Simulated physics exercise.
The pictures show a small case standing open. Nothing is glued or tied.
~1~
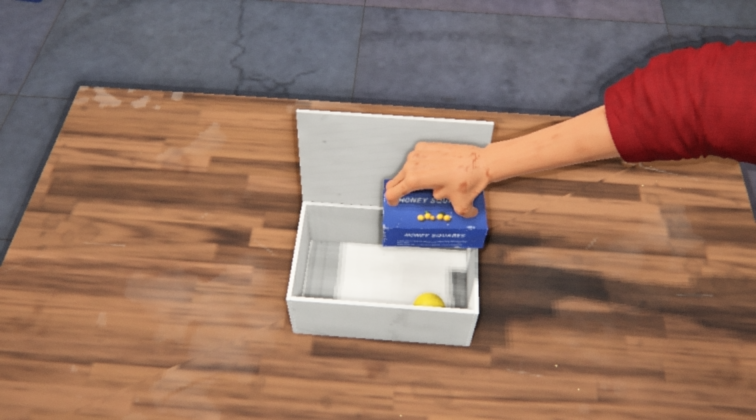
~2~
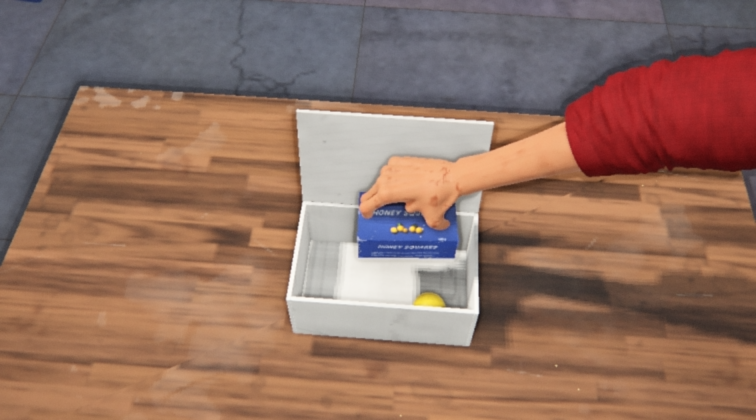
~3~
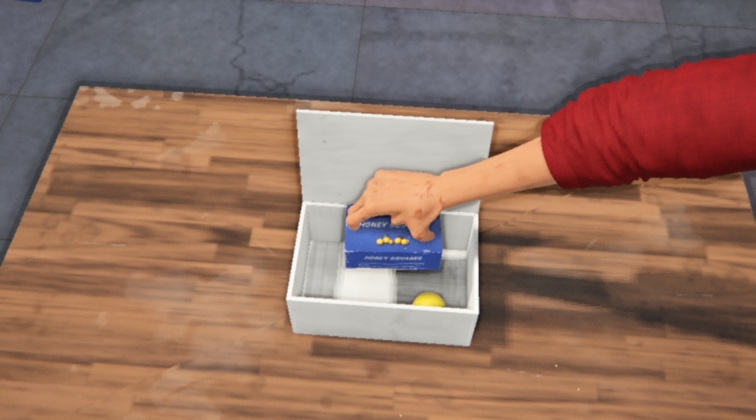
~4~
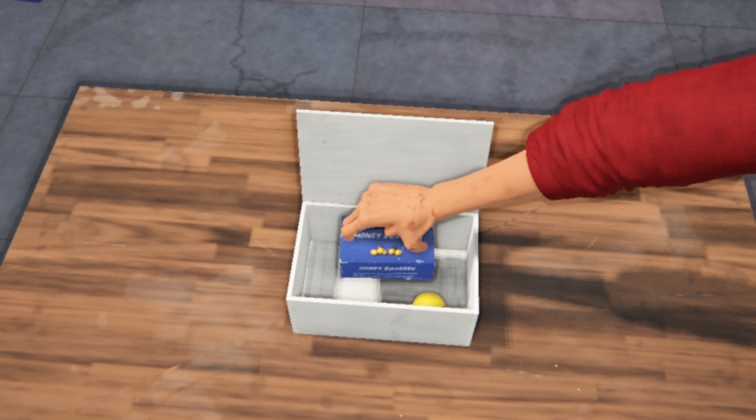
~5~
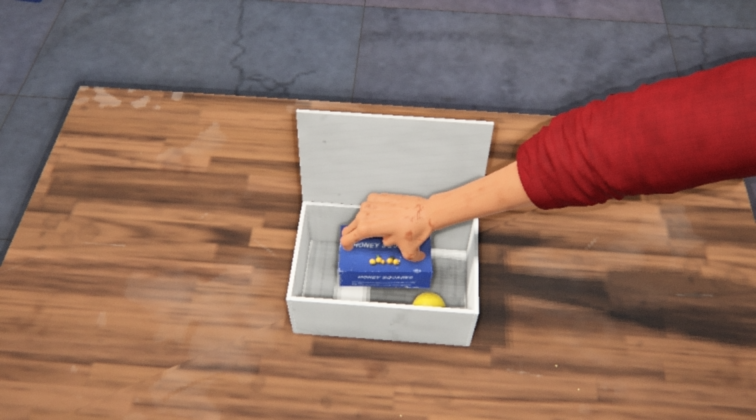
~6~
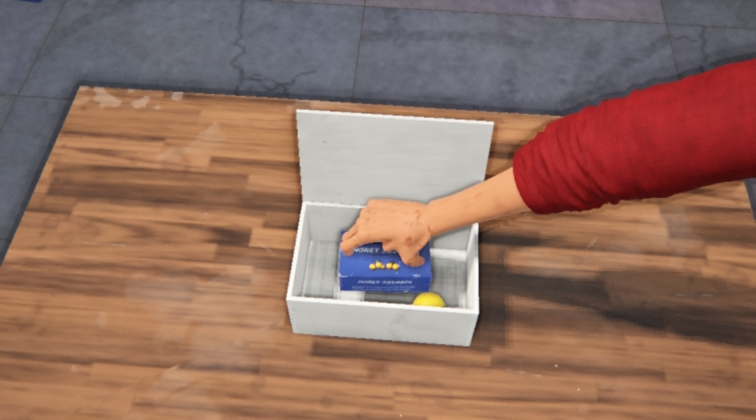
On a wooden table, a hand lowers a blue carton into an open white case.
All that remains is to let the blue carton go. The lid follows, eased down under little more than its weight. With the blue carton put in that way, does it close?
Here the lid closes.
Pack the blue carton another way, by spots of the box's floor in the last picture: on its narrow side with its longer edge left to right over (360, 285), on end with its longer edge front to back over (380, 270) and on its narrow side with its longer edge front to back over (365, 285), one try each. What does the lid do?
First try: It sits on the rim; second try: It will not close; third try: It closes.
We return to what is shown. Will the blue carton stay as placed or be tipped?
It stays as placed.
Then, 0.40 s after the last picture, blue carton slid a little near (410, 276); yellow lemon rolled a little.
Then, 1.40 s after the last picture, lid 73° above the rim; blue carton slid a little near (410, 275); yellow lemon rolled a little.
Then, 1.70 s after the last picture, lid 47° above the rim; blue carton slid a little near (410, 275); yellow lemon rolled a little.
Then, 2.00 s after the last picture, lid 10° above the rim; blue carton slid a little near (410, 275); yellow lemon rolled a little.
At rest, lid shut; moved from the start, blue carton; yellow lemon in place. Seen from the same camera at the end, blue carton near (410, 275).
